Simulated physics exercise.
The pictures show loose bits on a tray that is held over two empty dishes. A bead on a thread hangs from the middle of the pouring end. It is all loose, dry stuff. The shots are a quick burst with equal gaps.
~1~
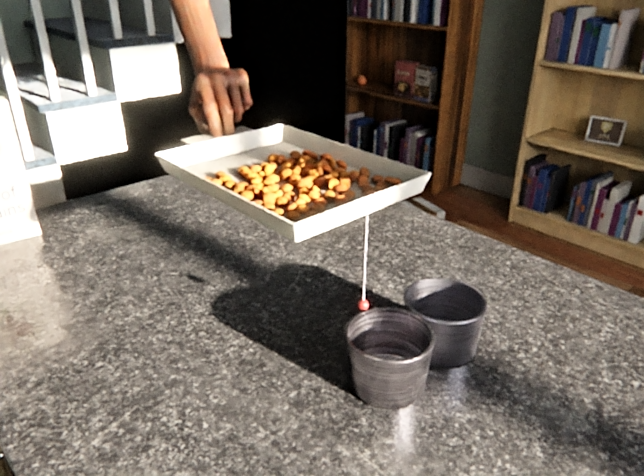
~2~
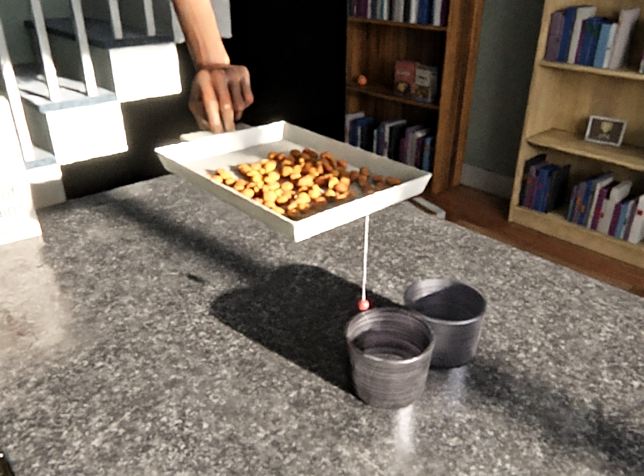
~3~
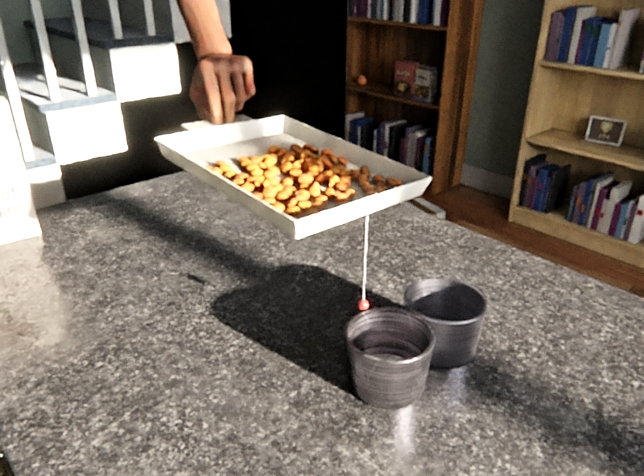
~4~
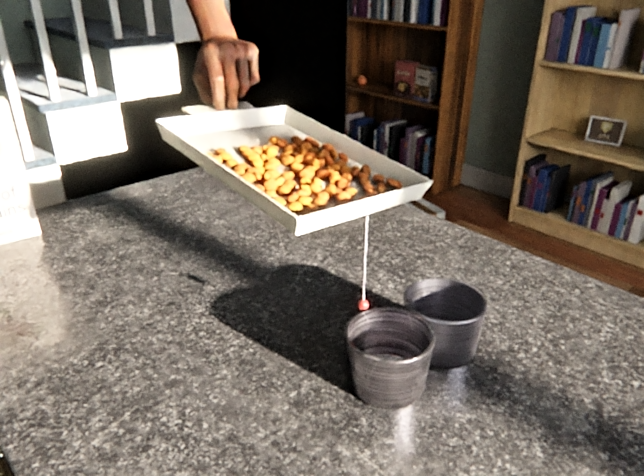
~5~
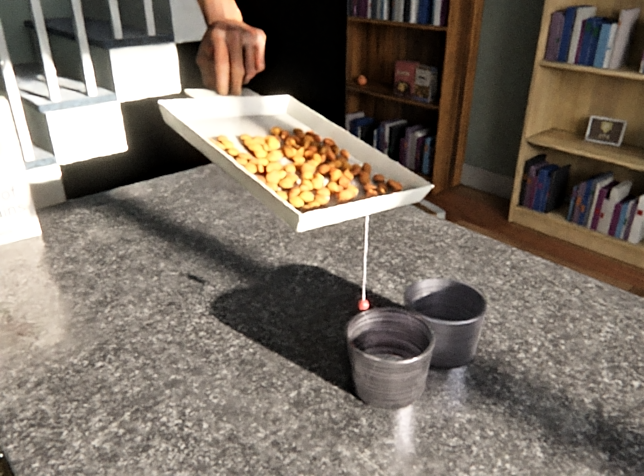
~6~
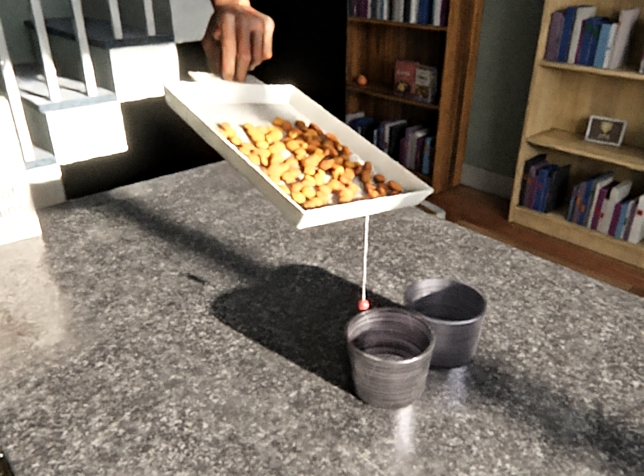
A hand reaches in from the upper left over a speckled grey countertop, seen from slightly above, with white stair railings at left and wooden bookcases behind. It grips a white tray of orange-brown kibble above two empty dark grey cups, a red bead hanging on a thread from the tray's near end. The hand rises steadily, tilting the tray toward its right corner, while the camera stays still.
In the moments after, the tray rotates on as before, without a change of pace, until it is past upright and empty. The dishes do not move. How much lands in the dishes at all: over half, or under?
In the dishes lies over half of it.
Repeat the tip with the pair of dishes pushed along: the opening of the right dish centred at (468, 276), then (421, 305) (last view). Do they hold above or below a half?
The first try: Most of it. The second: Above a half.
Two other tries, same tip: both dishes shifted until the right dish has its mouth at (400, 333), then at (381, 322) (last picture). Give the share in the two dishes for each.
First some 10, then 10 per cent.
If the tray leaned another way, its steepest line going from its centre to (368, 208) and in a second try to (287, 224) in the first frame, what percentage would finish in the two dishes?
Near 80 % and 0 %.
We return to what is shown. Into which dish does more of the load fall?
More ends in the dish on the right.
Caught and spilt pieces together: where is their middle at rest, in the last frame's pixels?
At about (432, 336).
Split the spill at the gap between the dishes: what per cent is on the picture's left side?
Near 90 %.
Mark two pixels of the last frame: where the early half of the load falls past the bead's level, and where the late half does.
Around (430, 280) and then (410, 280).
Just after the last frame, tray tipped steeply; almost all on the tray; just a few in the air.
A moment on, tray tipped right over; roughly a quarter on the tray; about a tenth in the left dish; roughly half in the right dish; about a tenth outside both; about a tenth in the air.
Further on, tray tipped past a quarter turn; about a tenth in the left dish; roughly two thirds in the right dish; roughly a quarter outside both.
When it is over, tray tipped past a quarter turn; about a tenth in the left dish; roughly two thirds in the right dish; roughly a quarter outside both.
